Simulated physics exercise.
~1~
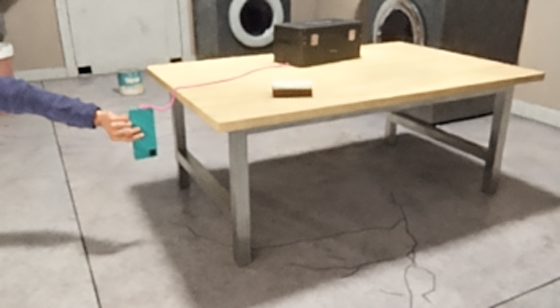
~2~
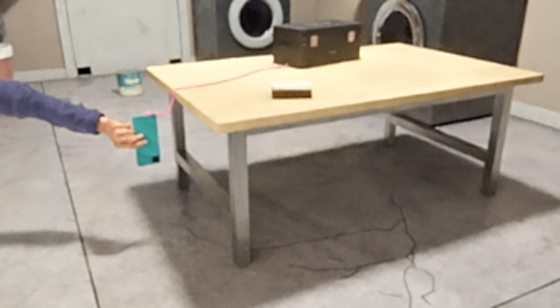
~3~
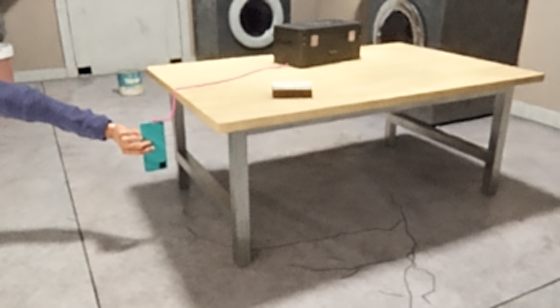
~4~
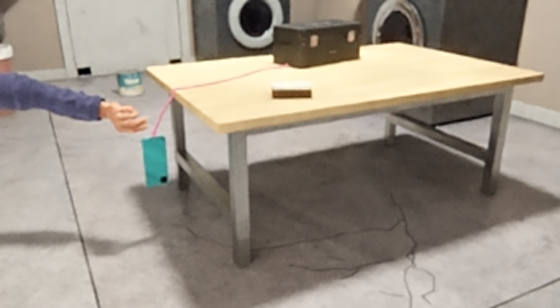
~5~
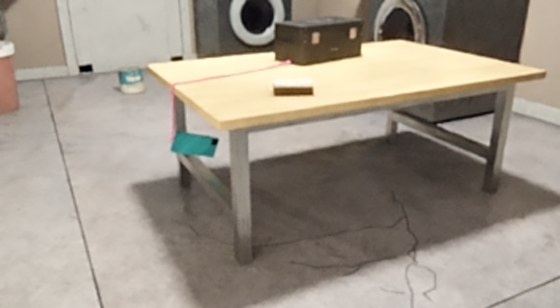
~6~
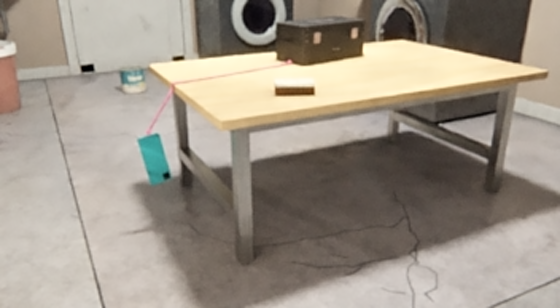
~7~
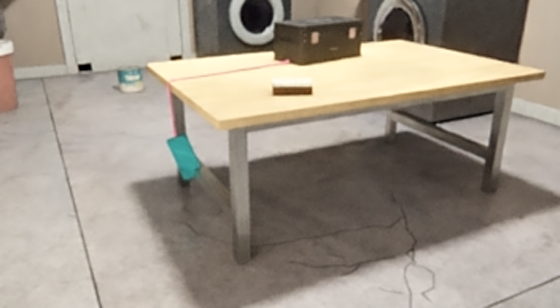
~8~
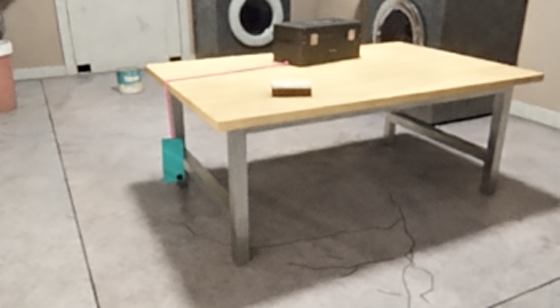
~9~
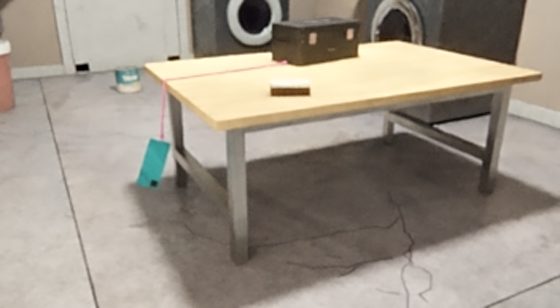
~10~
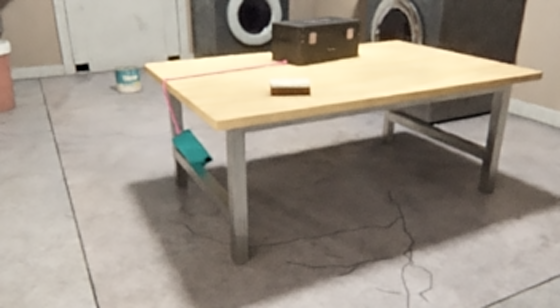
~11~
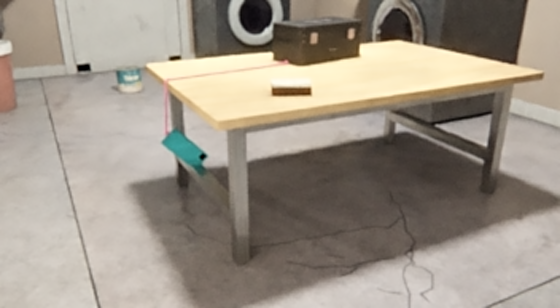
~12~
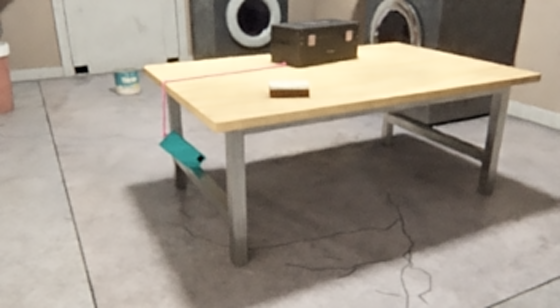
A turquoise phone tied to a pinkish-red shoelace was held off the left end of a table by a hand, which let go and drew back. The phone swung and twisted below the edge and ended up still hanging, while the black toolbox and sponge stayed put on top.
